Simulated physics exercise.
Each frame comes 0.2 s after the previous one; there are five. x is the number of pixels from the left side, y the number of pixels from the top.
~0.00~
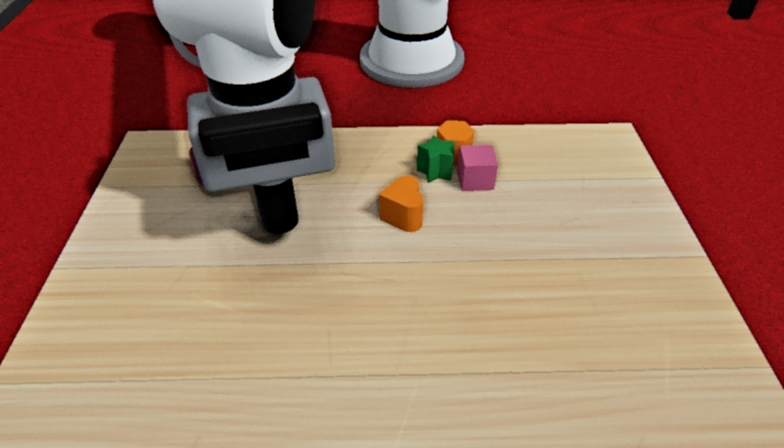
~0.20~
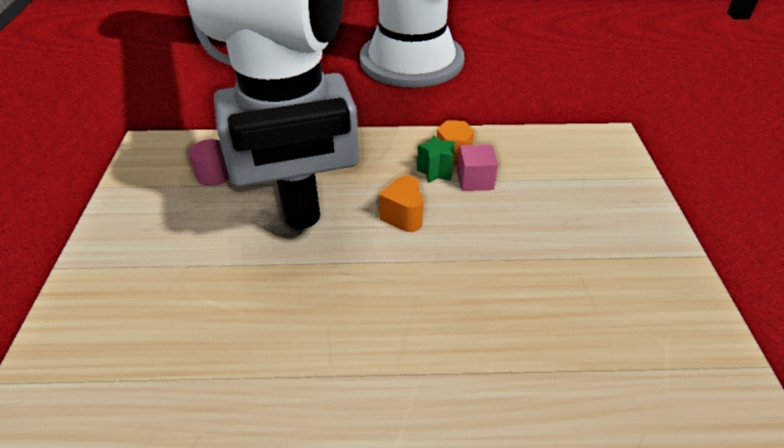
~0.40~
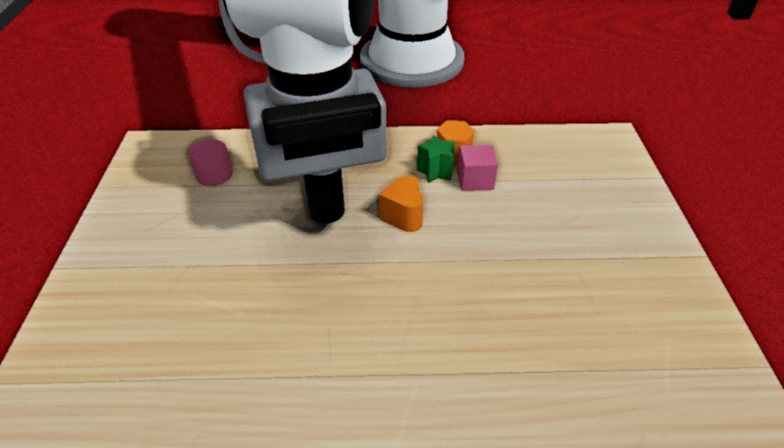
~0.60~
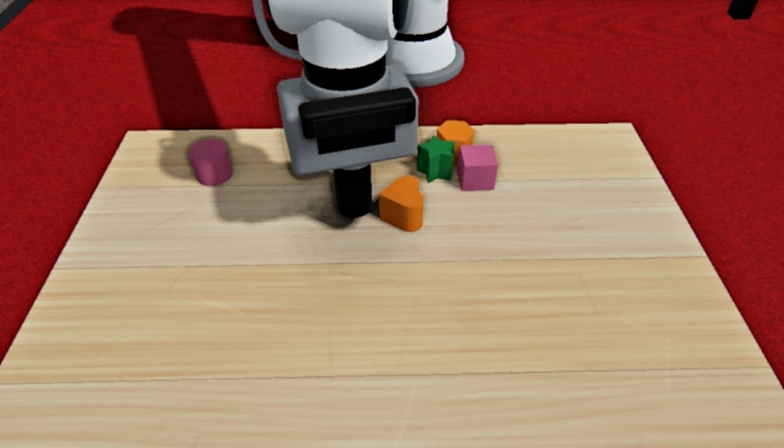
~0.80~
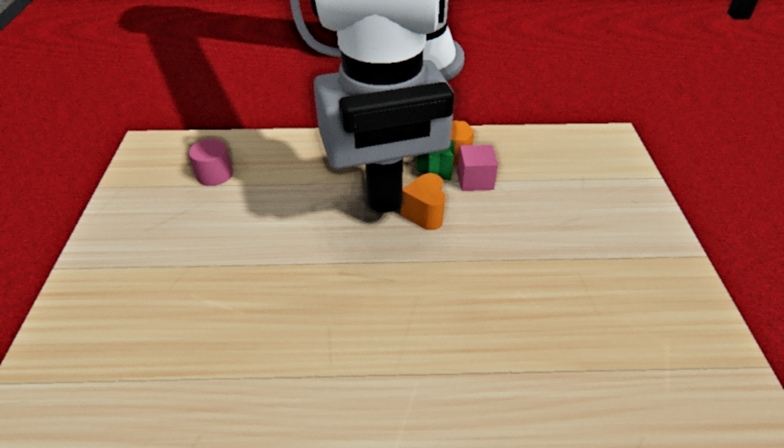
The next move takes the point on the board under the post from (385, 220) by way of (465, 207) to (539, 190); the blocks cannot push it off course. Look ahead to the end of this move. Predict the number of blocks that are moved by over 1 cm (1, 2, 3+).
A single block is moved.
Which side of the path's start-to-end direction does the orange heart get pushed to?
The shift goes right.
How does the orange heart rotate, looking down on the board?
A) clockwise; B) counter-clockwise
Choice A: Clockwise.
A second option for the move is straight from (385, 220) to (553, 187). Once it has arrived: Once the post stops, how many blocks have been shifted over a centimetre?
I foresee one block being moved.
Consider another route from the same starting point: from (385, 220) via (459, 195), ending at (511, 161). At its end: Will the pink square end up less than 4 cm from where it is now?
I expect not.
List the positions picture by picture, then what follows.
Post tip (281, 222); block tops, orange heart (404, 191); pink square (479, 154), in the first frame.
Post (302, 217); blocks unchanged, in the second frame.
Post (327, 212); blocks unchanged, in the third frame.
Post (355, 206); blocks unchanged, in the fourth frame.
Post (385, 201); orange heart (427, 188); pink square (479, 154), in the fifth frame.
What follows on the original path. One third of the way, post (443, 194); orange heart (484, 187), turned 20° clockwise.
Two thirds of the way, post (494, 182); orange heart (528, 187), turned 90° clockwise.
At the end, post (543, 172); orange heart (552, 188), turned 120° clockwise; pink square in place.
